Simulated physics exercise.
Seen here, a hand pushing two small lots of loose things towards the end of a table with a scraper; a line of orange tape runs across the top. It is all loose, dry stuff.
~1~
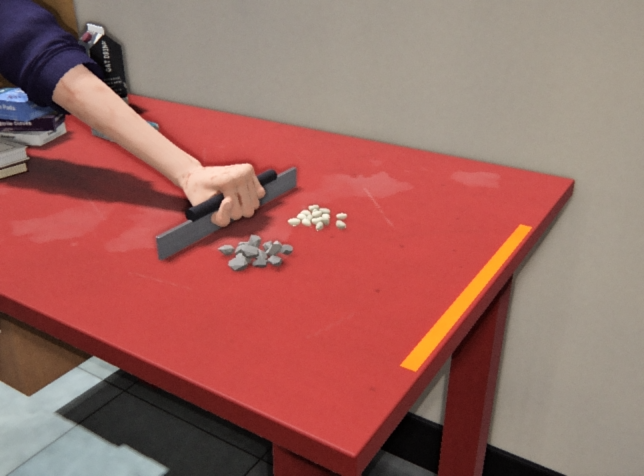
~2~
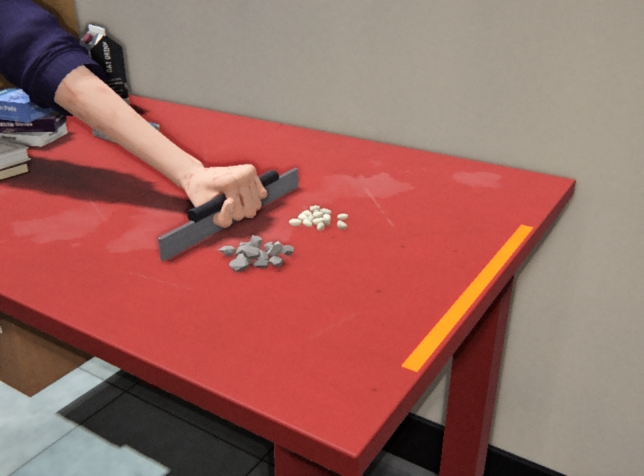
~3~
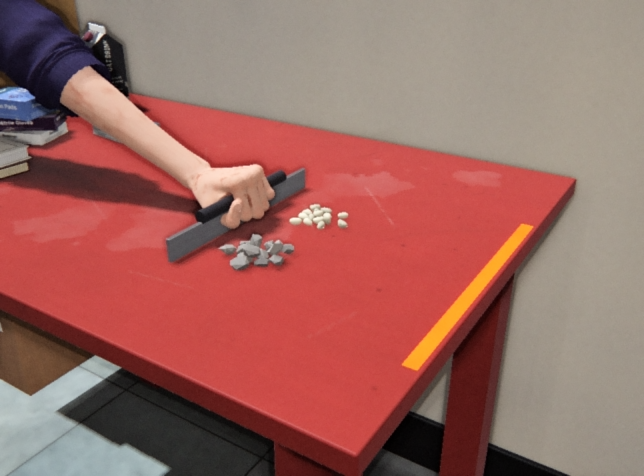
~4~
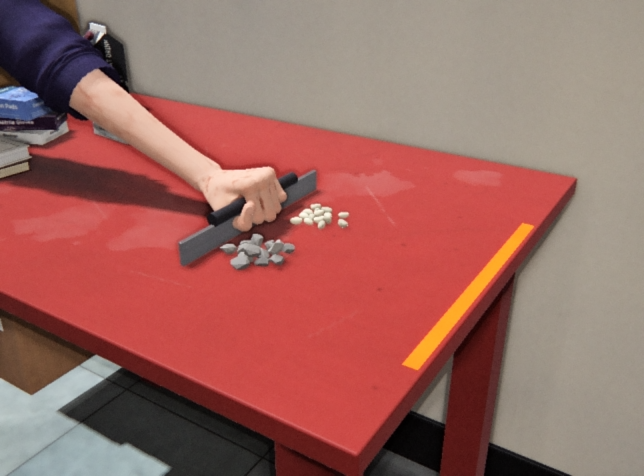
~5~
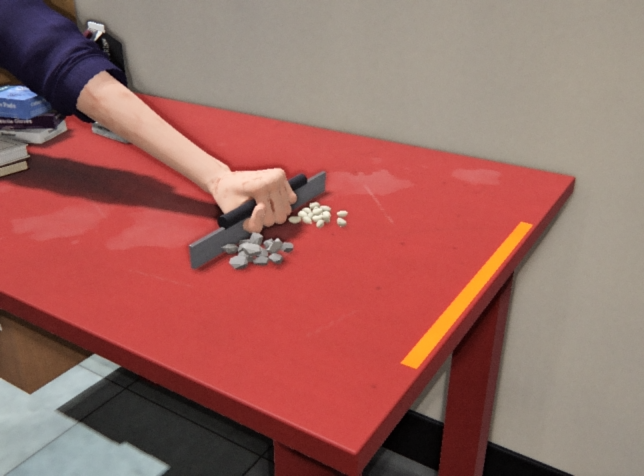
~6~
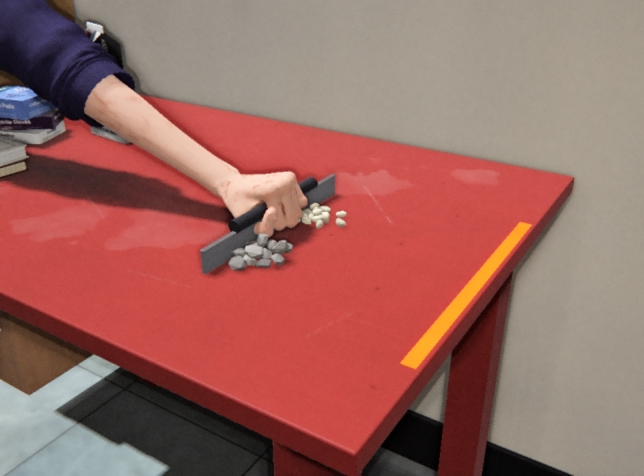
The clip shows a hand holding a scraper on a red table marked with orange tape, sliding it a short way right until it meets small piles of gray gravel and white beans, which barely shift.
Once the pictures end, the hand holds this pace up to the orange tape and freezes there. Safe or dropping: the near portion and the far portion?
Near portion: It sends some to the floor. Far portion: It sends some to the floor.
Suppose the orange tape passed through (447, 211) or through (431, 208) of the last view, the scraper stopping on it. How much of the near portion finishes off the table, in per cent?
In turn 0 and 0 in a hundred.
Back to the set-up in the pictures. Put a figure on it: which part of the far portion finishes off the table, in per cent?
About 100 per cent.
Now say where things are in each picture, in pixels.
The first frame shows scraper (170, 242), at rest; orange tape (522, 231), right by the edge; edge at (487, 291); near portion (261, 255), a few bits of gravel; far portion (310, 218), a few white beans.
The second frame shows scraper (172, 243); far portion (311, 219).
The third frame shows scraper (180, 244); near portion (262, 254).
The fourth frame shows scraper (192, 247); far portion (312, 217).
The fifth frame shows scraper (203, 250); near portion (261, 253).
The sixth frame shows scraper (214, 254); orange tape (522, 229); edge at (487, 289); near portion (266, 254), roughly half pushed along; far portion (311, 217).
Then, 0.97 s later than the last frame, scraper still moving, near (375, 234); near portion all on the table, its front near (381, 292); far portion all on the table, its front near (418, 243).
Then, 1.95 s later than the last frame, scraper stopped at the orange tape; near portion the larger part over the edge; far portion the larger part over the edge.
Then, 2.23 s later than the last frame, scraper stopped at the orange tape; near portion every one over the edge; far portion every one over the edge.
When it is over, scraper stopped at the orange tape; near portion every one over the edge; far portion every one over the edge.
